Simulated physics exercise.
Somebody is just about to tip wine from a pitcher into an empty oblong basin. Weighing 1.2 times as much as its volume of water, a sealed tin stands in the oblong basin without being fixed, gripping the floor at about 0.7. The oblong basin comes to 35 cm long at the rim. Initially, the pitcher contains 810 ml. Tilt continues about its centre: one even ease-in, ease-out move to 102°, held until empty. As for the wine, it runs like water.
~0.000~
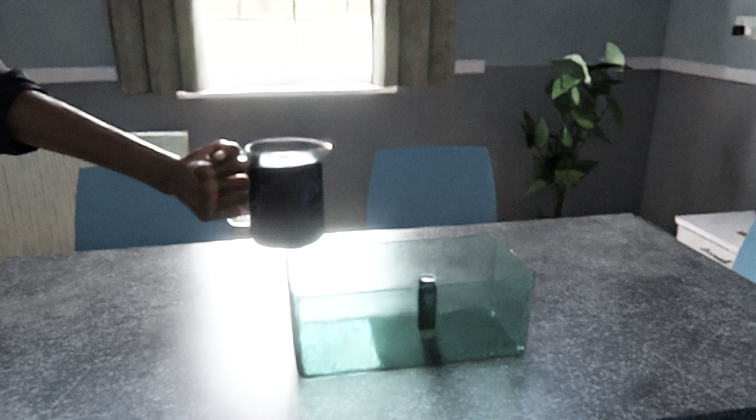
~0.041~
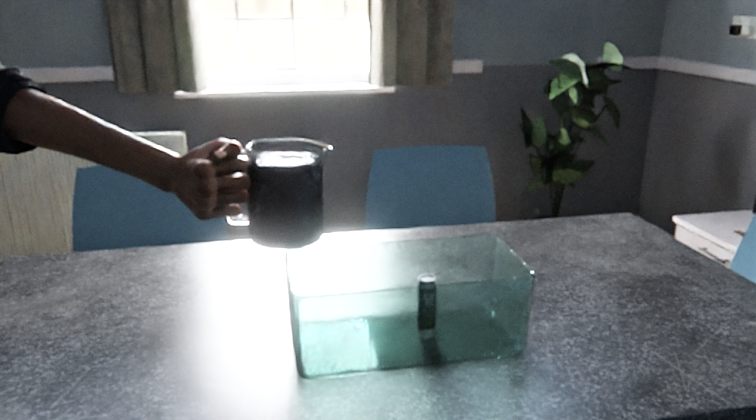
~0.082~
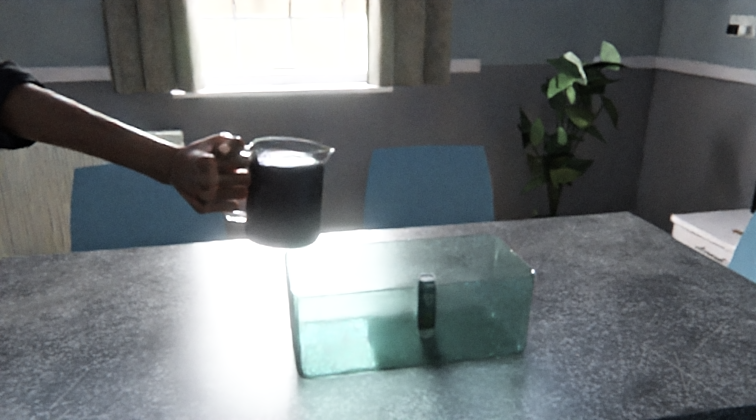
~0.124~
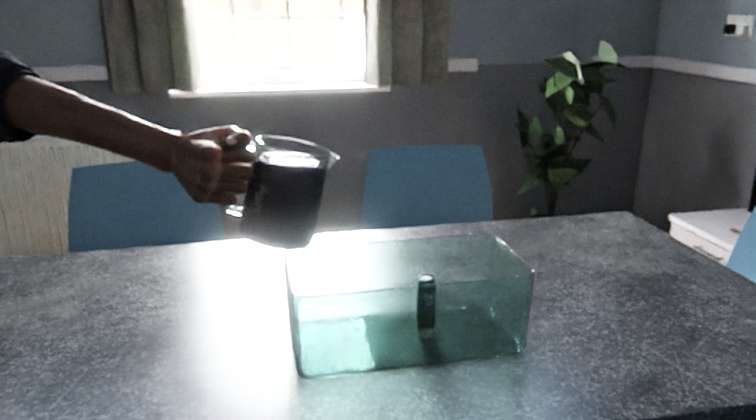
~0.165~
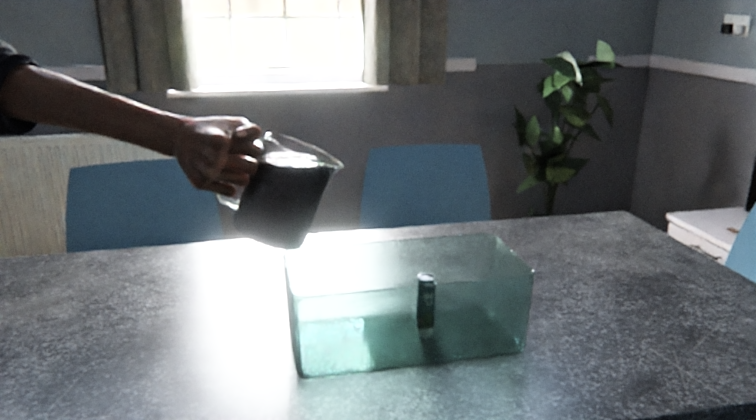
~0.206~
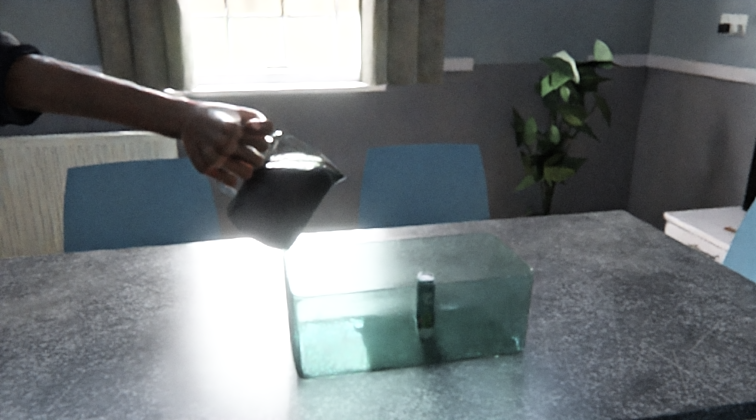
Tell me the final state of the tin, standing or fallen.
It's still up.
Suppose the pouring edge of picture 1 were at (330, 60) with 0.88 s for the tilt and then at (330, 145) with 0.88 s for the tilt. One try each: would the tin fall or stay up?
Trial 1 - tin tips; trial 2 - tin stays standing.
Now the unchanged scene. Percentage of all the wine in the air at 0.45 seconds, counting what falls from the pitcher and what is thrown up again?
Close to 22 in a hundred.
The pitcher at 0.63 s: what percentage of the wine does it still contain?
Close to 24 in a hundred.
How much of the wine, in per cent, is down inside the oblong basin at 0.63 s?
Reading: Approx. 60 %.
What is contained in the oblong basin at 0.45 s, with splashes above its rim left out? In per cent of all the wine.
I reckon close to 16 percent of it.
After 0.45 s the tilt is 98° and 64 per cent is still to pour; the tin stands where it began.
After 0.63 s the tilt is 102° and 25 per cent is still to pour; the tin stands where it began.
After 0.82 s the tilt is 102° and 8 per cent is still to pour; the tin stands where it began.
After 1.02 s the tilt is 102° and 2 per cent is still to pour; the tin stands where it began.
In the end the tin stands where it began.
